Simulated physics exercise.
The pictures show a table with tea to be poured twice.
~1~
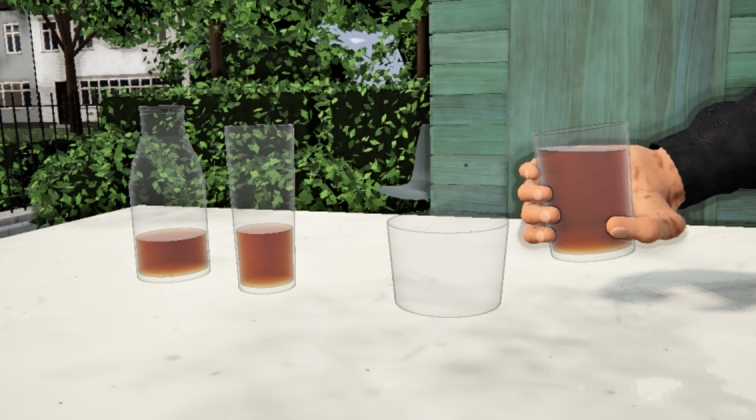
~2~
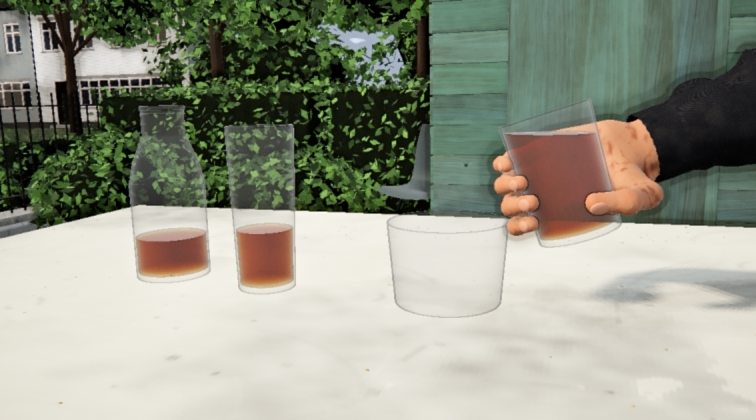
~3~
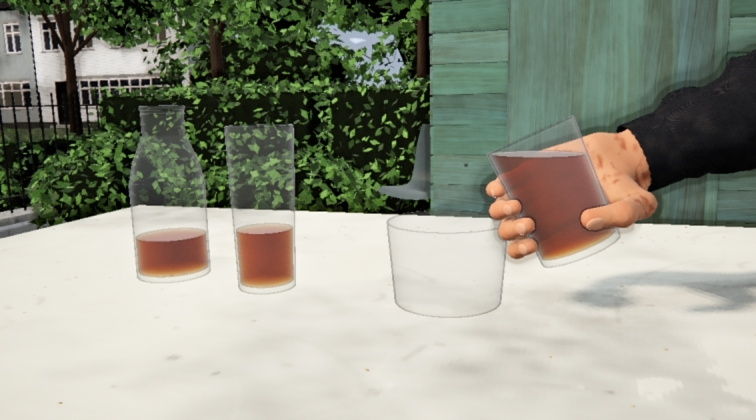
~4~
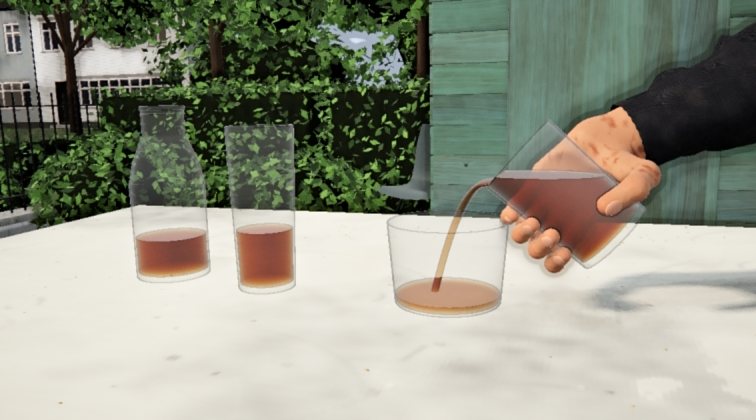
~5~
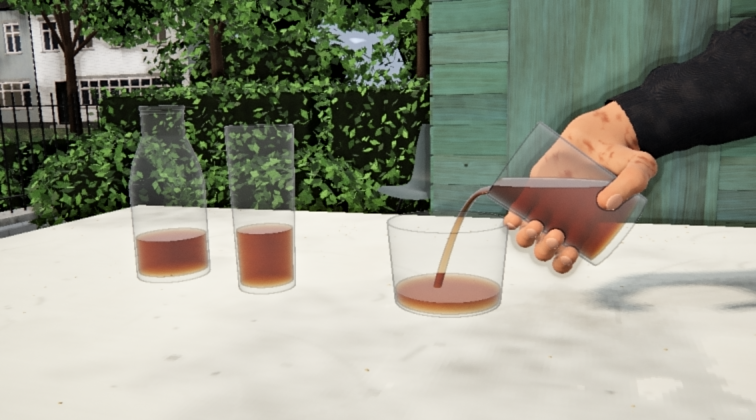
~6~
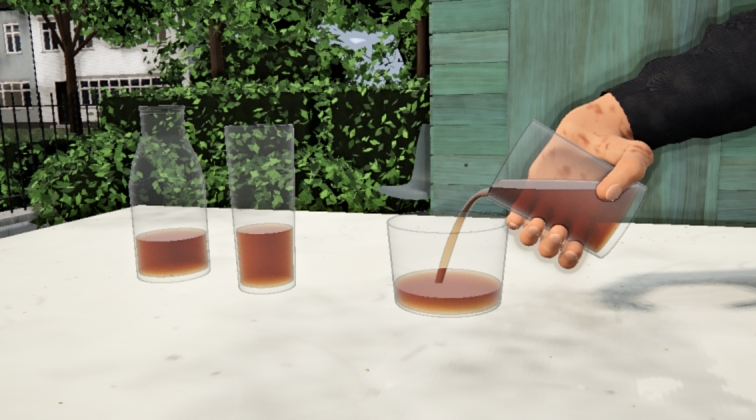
A hand lifted a glass of brown tea, tilted it to the left and poured a thin stream into an empty clear tub, while a bottle and a tall glass stood still nearby.
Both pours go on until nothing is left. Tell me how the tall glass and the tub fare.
Left, the tall glass takes it all; right, the tub takes it all.
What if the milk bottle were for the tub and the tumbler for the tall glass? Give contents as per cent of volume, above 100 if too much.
About 30 and 110 per cent.
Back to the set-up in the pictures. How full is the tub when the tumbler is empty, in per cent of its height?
About 55 per cent.
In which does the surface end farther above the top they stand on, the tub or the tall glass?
It is the tall glass on the left.
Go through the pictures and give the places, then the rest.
A hand has the tumbler; tumbler (585, 188) about three quarters full; milk bottle (168, 188) about a quarter full; tub (447, 259) empty; tall glass (263, 204) about a third full, in the first picture.
The tumbler is tipped; tumbler about three quarters full, surface at (549, 134); tub (447, 259) empty, in the second picture.
The tumbler is tipped; tumbler (553, 190) tipped 25° with all of its load; tub (447, 259) empty, in the third picture.
The stream is running; tumbler (562, 193) tipped 50° with nearly all of its load; tub nearly empty, surface at (447, 292), in the fourth picture.
The stream is running; tumbler (562, 193) tipped 55° with about three quarters of its load; tall glass (263, 204) about a third full, in the fifth picture.
The stream is running; tumbler (561, 189) tipped 60° with about two thirds of its load; milk bottle about a quarter full, surface at (172, 235); tub about a quarter full, surface at (447, 283); tall glass about a third full, surface at (264, 229), in the sixth picture.
Shortly, the tub is about a third full.
Then, the tub is about half full.
At the finish, the tall glass is about three quarters full; the tub is about half full.
